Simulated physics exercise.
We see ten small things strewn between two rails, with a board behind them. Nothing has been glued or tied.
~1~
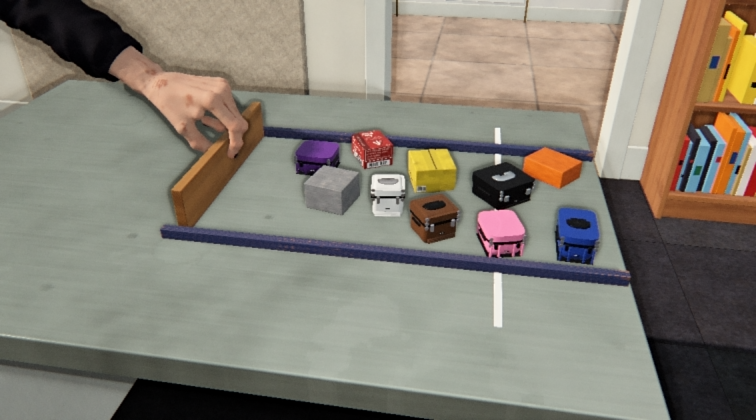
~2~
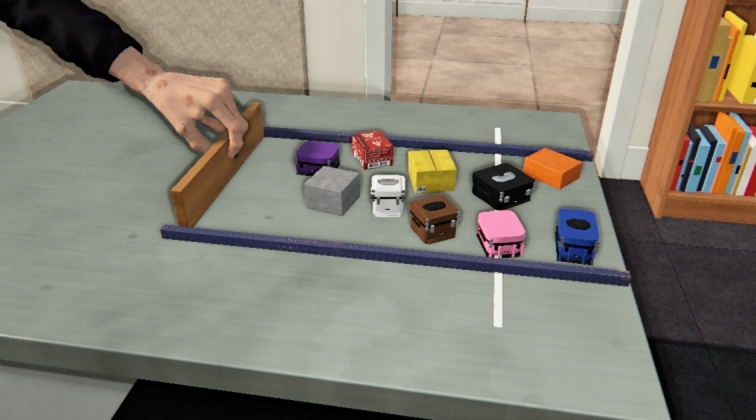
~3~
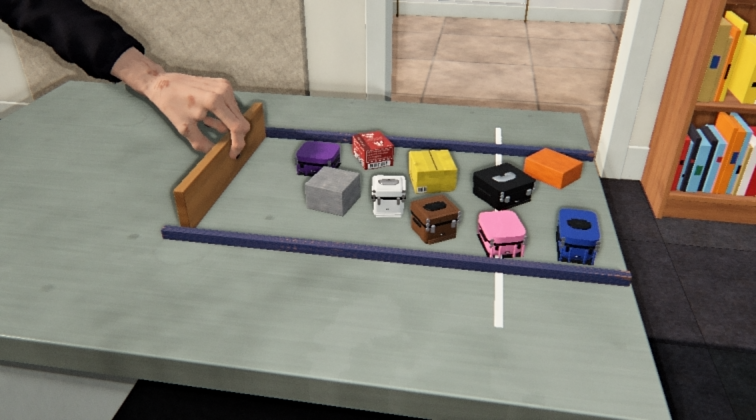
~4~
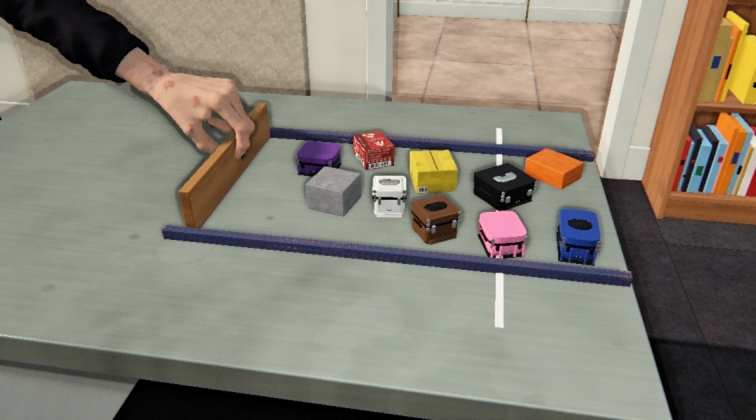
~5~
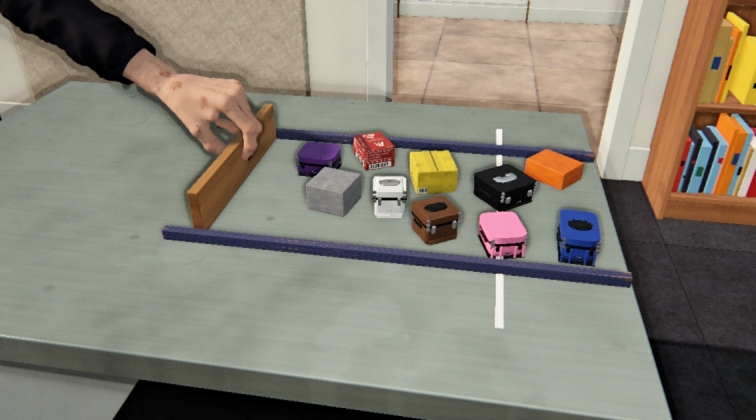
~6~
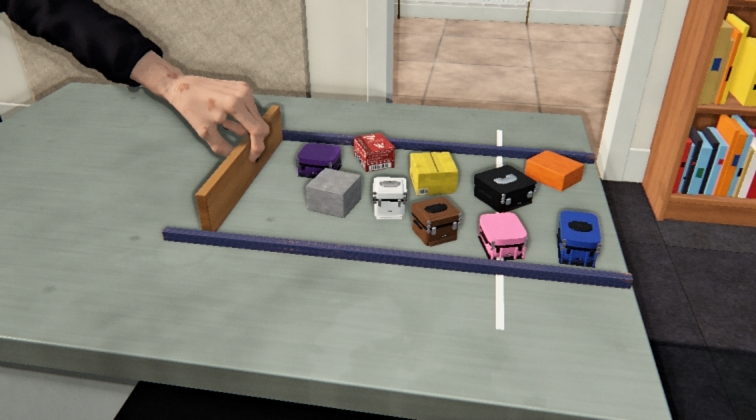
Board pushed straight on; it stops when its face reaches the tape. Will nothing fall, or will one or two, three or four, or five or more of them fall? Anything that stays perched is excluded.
Nothing falls.
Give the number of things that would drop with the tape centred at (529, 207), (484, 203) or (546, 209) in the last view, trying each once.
Try 1: 2; try 2: 0; try 3: 3.
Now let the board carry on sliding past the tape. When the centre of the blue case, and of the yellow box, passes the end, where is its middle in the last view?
The blue case puts it at (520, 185), the yellow box at (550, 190).
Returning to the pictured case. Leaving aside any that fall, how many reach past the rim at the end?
Overhang count: 1.
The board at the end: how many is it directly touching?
4.
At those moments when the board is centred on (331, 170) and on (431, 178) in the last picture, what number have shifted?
That gives 3 for the first and 7 for the second.
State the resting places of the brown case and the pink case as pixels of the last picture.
(521, 235) and (560, 245), approximately.
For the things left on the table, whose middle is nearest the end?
It's the black case that is foremost.
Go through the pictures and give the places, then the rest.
Blue case (576, 236); orange block (552, 168); black case (502, 187); board (225, 159); tape (498, 202), in the first frame.
Orange block (552, 168); purple case (318, 160), in the second frame.
Black case (503, 188); grey block (334, 191), in the third frame.
Blue case (577, 237); brown case (435, 220), in the fourth frame.
Orange block (554, 169); red box (374, 151), in the fifth frame.
Blue case (578, 239); orange block (554, 170); black case (504, 190); board (246, 163); tape (500, 204), in the sixth frame.
Soon after, none off yet; blue case at rest near (578, 239); orange block at rest near (554, 170); black case at rest near (504, 190).
After that, none off yet; blue case at rest near (578, 239); orange block at rest near (554, 170); black case displaced about its own width near (532, 194).
In the end, the number that fall off is zero.
